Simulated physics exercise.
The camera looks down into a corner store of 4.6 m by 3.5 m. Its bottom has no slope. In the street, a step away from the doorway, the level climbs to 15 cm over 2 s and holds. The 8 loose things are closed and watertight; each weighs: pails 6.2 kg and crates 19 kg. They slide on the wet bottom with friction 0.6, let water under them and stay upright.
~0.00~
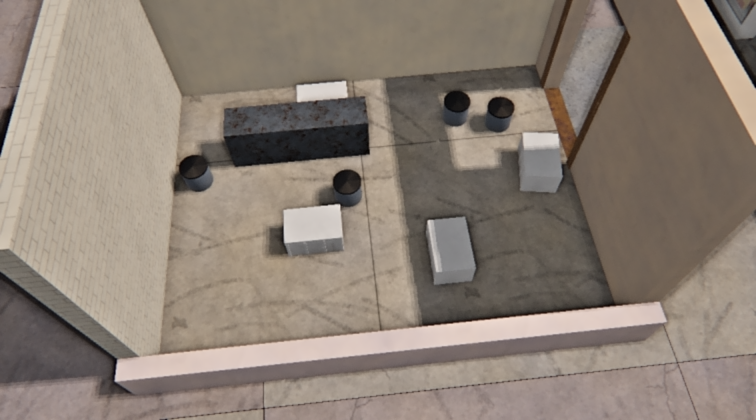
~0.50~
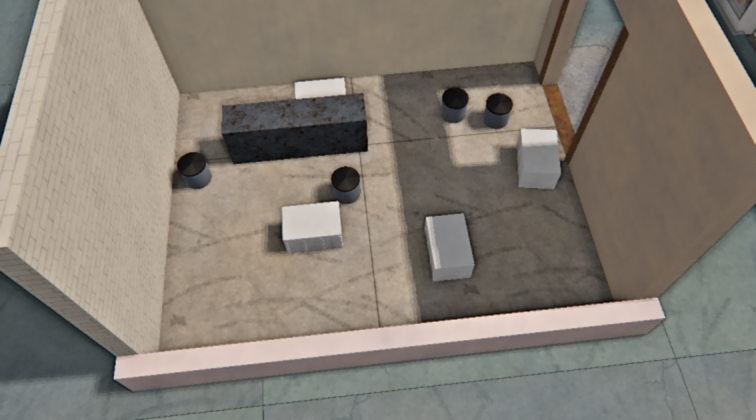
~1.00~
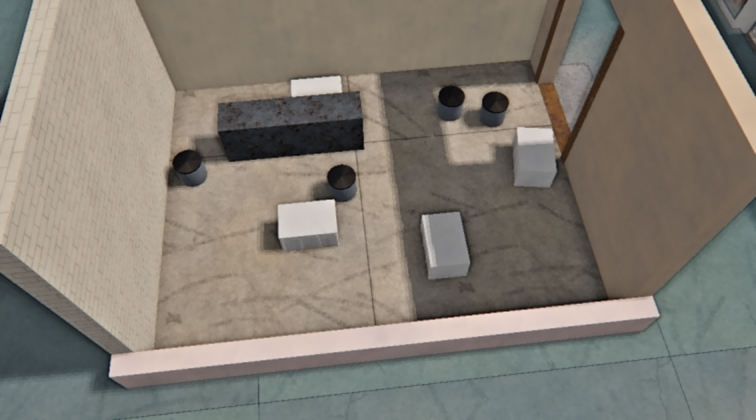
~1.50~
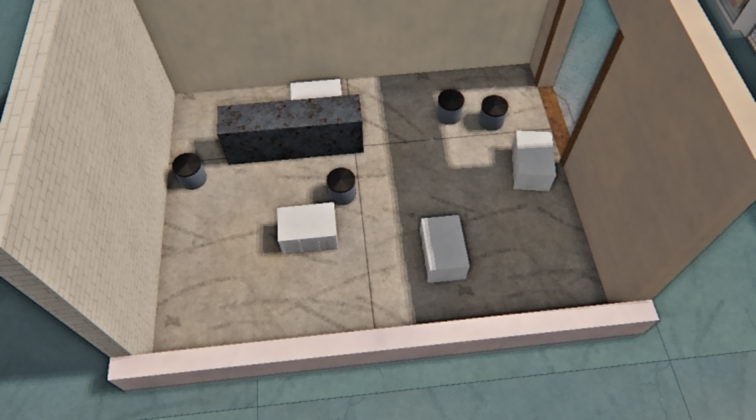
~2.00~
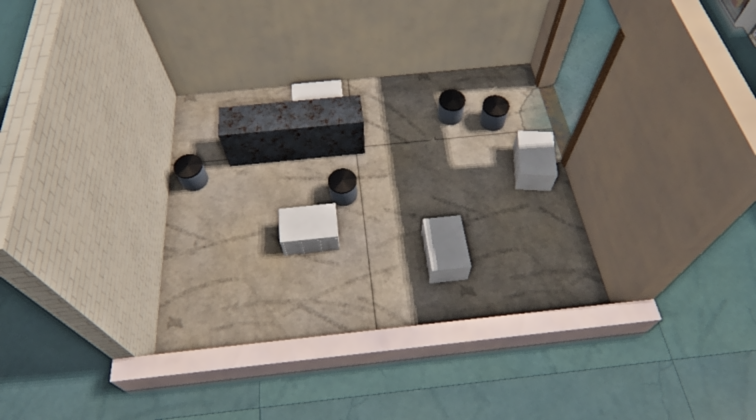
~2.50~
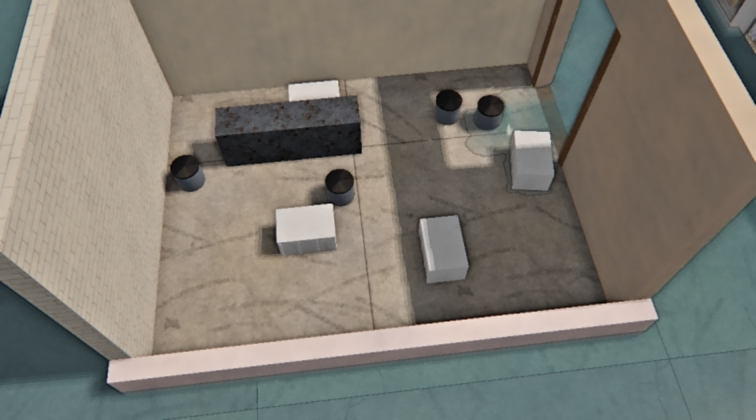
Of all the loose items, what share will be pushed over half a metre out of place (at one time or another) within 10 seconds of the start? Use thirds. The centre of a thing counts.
Share: One to two thirds.
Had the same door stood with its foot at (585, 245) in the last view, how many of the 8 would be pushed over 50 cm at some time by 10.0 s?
In that case 0 of them.
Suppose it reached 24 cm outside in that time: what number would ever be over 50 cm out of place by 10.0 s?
Then 7.
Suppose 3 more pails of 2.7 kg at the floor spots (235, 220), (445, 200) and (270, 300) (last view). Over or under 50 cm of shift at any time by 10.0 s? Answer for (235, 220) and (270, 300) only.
In that order: Short of it, less.
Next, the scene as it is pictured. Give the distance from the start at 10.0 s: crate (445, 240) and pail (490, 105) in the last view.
In turn: 0 cm, 120 cm.
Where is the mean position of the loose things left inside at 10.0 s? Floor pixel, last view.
At about (338, 173).
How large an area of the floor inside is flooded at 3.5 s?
Roughly 4.0 m2.
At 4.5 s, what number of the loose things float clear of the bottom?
At that moment 0.
After 3.5 s 0 of 8 are over 50 cm from their spots; 0 afloat.
After 4.5 s 1 of 8 are over 50 cm from their spots; 0 afloat.
After 7.0 s 2 of 8 are over 50 cm from their spots; 1 afloat.
After 10.0 s 3 of 8 are over 50 cm from their spots, and 3 have been at some point; 2 afloat.
